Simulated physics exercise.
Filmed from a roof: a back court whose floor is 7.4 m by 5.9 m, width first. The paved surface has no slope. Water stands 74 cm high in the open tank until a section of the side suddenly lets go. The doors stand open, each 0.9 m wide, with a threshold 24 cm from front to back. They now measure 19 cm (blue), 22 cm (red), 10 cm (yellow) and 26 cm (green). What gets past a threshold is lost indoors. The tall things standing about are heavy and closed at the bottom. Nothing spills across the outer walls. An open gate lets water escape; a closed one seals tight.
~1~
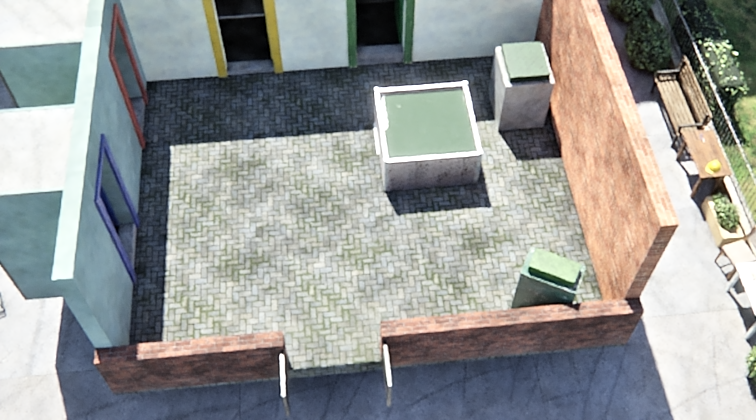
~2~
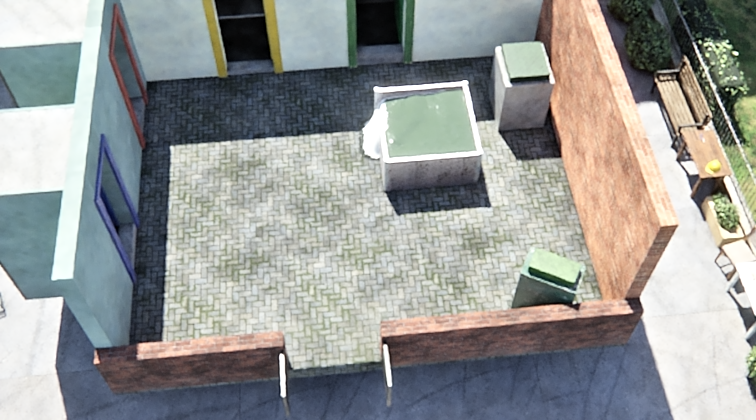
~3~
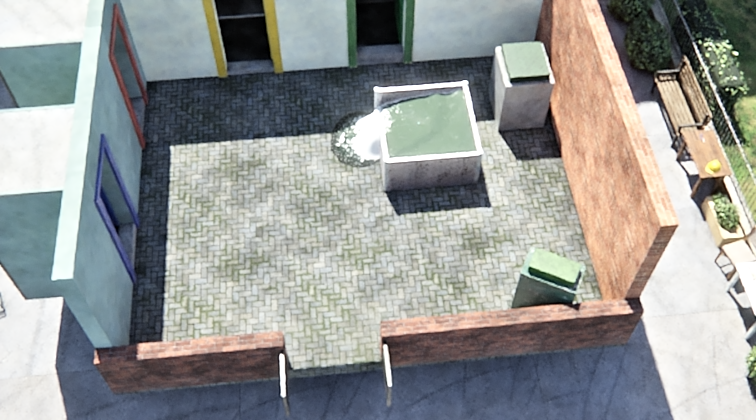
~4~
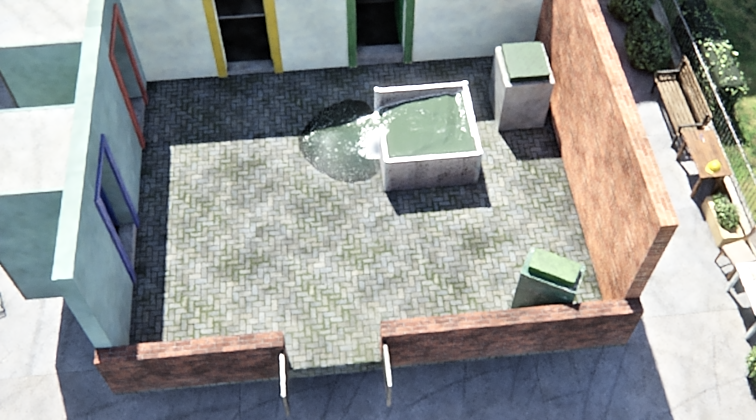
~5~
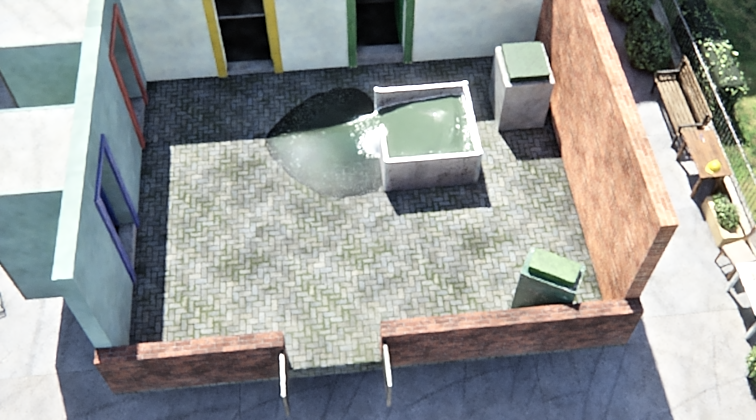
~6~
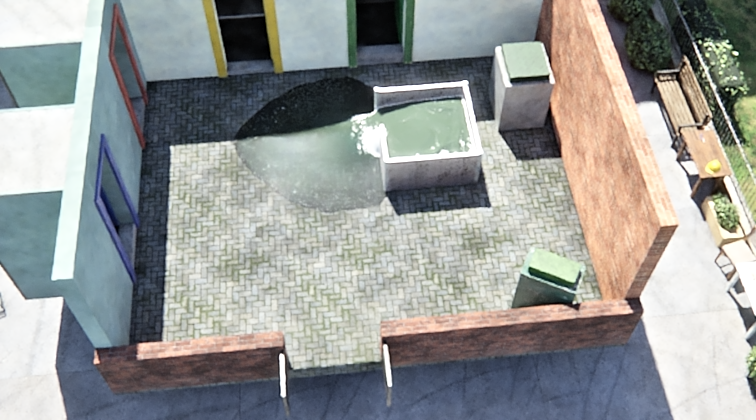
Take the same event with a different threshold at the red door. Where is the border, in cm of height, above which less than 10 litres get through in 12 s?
Some 19 cm above the ground.
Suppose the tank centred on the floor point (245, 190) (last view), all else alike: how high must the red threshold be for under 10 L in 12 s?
Some 18 cm.
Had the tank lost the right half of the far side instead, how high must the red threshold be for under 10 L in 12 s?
Some 9.5 cm.
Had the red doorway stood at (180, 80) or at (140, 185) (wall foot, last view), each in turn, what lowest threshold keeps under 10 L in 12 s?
About 19 and 14.0 cm.
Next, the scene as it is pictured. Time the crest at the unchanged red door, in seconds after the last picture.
At about 2.0 s.
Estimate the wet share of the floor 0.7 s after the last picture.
About 30 per cent.
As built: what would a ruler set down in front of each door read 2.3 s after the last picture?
Depths in cm: Blue 11, red 21, yellow 9, green 2.
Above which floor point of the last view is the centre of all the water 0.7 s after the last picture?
Around (366, 147).
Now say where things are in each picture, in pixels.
The first frame shows the open tank at (427, 124) is whole and still, 74 cm deep; the red door at (131, 85) is dry.
In the second frame, the front is at (364, 152), 0.3 m from the gap at (381, 127); 0.2 m2 of floor is wet, 74 cm left at the back.
In the third frame, the gap is at (381, 129), the front 0.8 m out at (336, 148); the back of the open tank holds 74 cm.
In the fourth frame, the gap is at (381, 130), the front 1.4 m out at (306, 151); the back of the open tank holds 68 cm.
In the fifth frame, the front is at (272, 148), 2.0 m from the gap at (381, 130); 3.2 m2 of floor is wet, 62 cm left at the back.
In the sixth frame, the gap is at (381, 130), the front 2.5 m out at (241, 151); the back of the open tank holds 64 cm; 1.8 m in a straight line remain to the red door at (131, 85).
Then, 0.7 s after the last picture water covers 30 % of the floor, deepest (36 cm) near (375, 135); 8 cm at the red door, 0 litres in over its 22 cm threshold.
Then, 2.3 s after the last picture water covers 40 % of the floor, deepest (26 cm) near (186, 90); 21 cm at the red door, 2 litres in over its 22 cm threshold.
Then, 11.3 s after the last picture water covers 90 % of the floor, deepest (7 cm) near (473, 337); 4 cm at the red door, 3 litres in over its 22 cm threshold.
At the red door as built, the water peaked near 24 cm, 2.1 s after the last picture.
With a threshold of 16.5 cm, 18 litres would have come in within the 12 s; with 22.5 cm, 3 litres. So under 10 litres takes about 19 cm.
